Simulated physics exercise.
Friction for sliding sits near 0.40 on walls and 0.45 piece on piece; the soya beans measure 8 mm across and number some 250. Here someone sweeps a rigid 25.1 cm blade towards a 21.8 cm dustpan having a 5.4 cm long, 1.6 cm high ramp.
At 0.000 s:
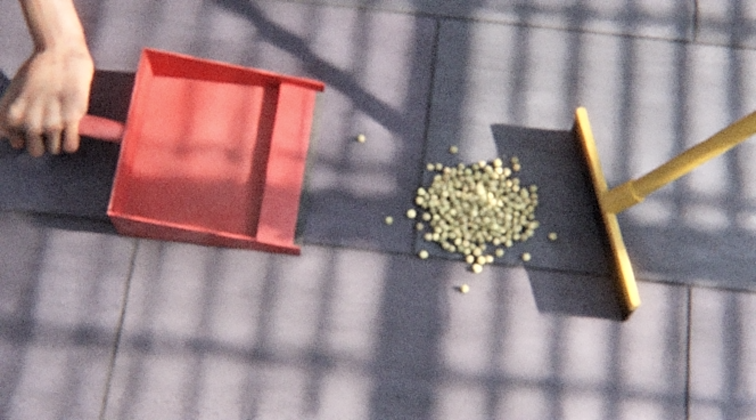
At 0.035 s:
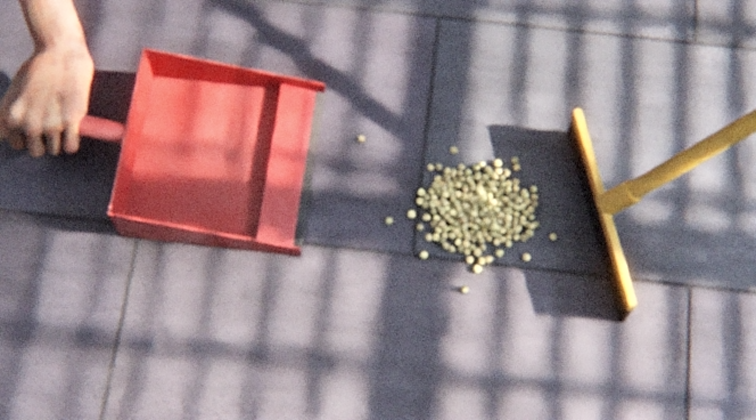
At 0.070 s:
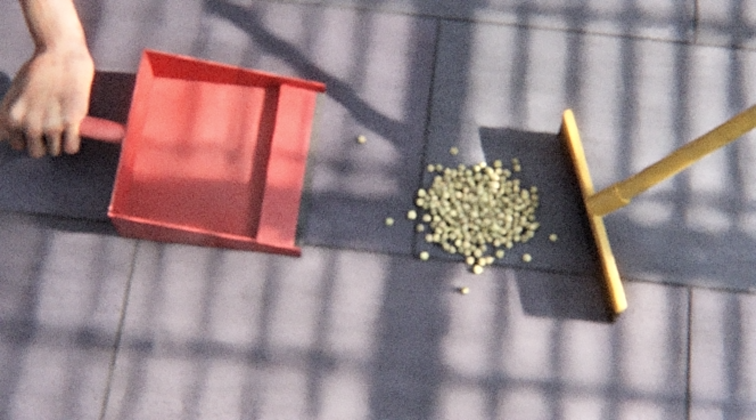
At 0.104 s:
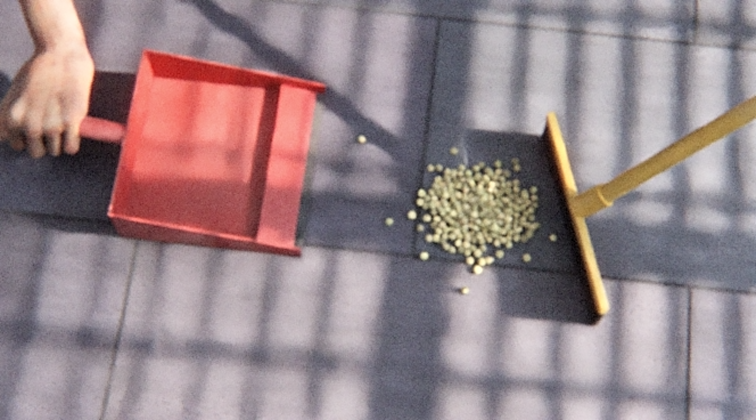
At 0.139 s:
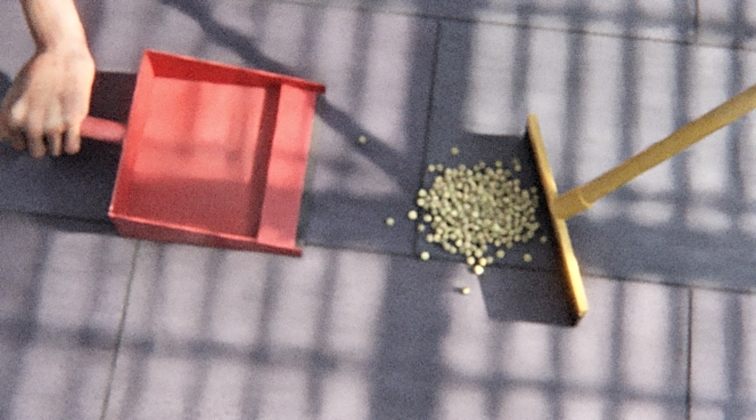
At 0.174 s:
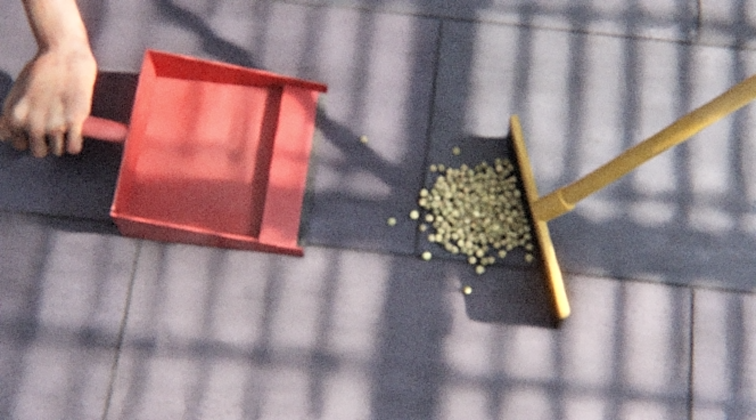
A yellow broom-like blade on a yellow handle slides a short way left across grey paving, seen from above, and its lower part reaches the right edge of a loose heap of small, pale round beans. The heap lies right of centre, with a few strays around it, amid barred shadows. At left, a hand grips the handle of a red dustpan, and both stay practically still, as does the view.
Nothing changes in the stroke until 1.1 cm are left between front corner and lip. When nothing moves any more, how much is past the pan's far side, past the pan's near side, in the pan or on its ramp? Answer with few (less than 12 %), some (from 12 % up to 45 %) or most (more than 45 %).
Past the pan's far side - few; past the pan's near side - some; in the pan or on its ramp - some.
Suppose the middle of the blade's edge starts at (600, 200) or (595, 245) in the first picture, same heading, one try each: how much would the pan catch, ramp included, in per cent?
20 and 20 per cent, roughly.
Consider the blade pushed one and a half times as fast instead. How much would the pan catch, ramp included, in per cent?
Then roughly 30 per cent.
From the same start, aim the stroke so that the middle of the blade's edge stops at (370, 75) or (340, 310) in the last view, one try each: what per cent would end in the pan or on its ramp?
I'd expect about 0 percent, then about 15 percent.
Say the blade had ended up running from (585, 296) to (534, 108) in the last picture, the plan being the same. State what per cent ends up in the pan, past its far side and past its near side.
Pan 5 % / far 0 % / near 25 %.
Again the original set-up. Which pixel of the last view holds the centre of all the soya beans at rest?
When it all comes to rest, the middle is near (305, 237).
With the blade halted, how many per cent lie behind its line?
Some 5 per cent.
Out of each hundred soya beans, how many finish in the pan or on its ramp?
Roughly 20 percent.
After 0.34 s, middle of the blade 16 cm from the lip; 0 % over the lip, far side 0 %, near side 15 %.
Then, at 0.46 s, middle of the blade 8 cm from the lip; 0 % over the lip, far side 0 %, near side 30 %.
After 0.70 s, middle of the blade 5 cm from the lip; 25 % over the lip, far side 0 %, near side 35 %.
At rest (1.5 s), far side 0 %, near side 35 %, pan 20 %, in front of the lip or behind the blade 40 %.
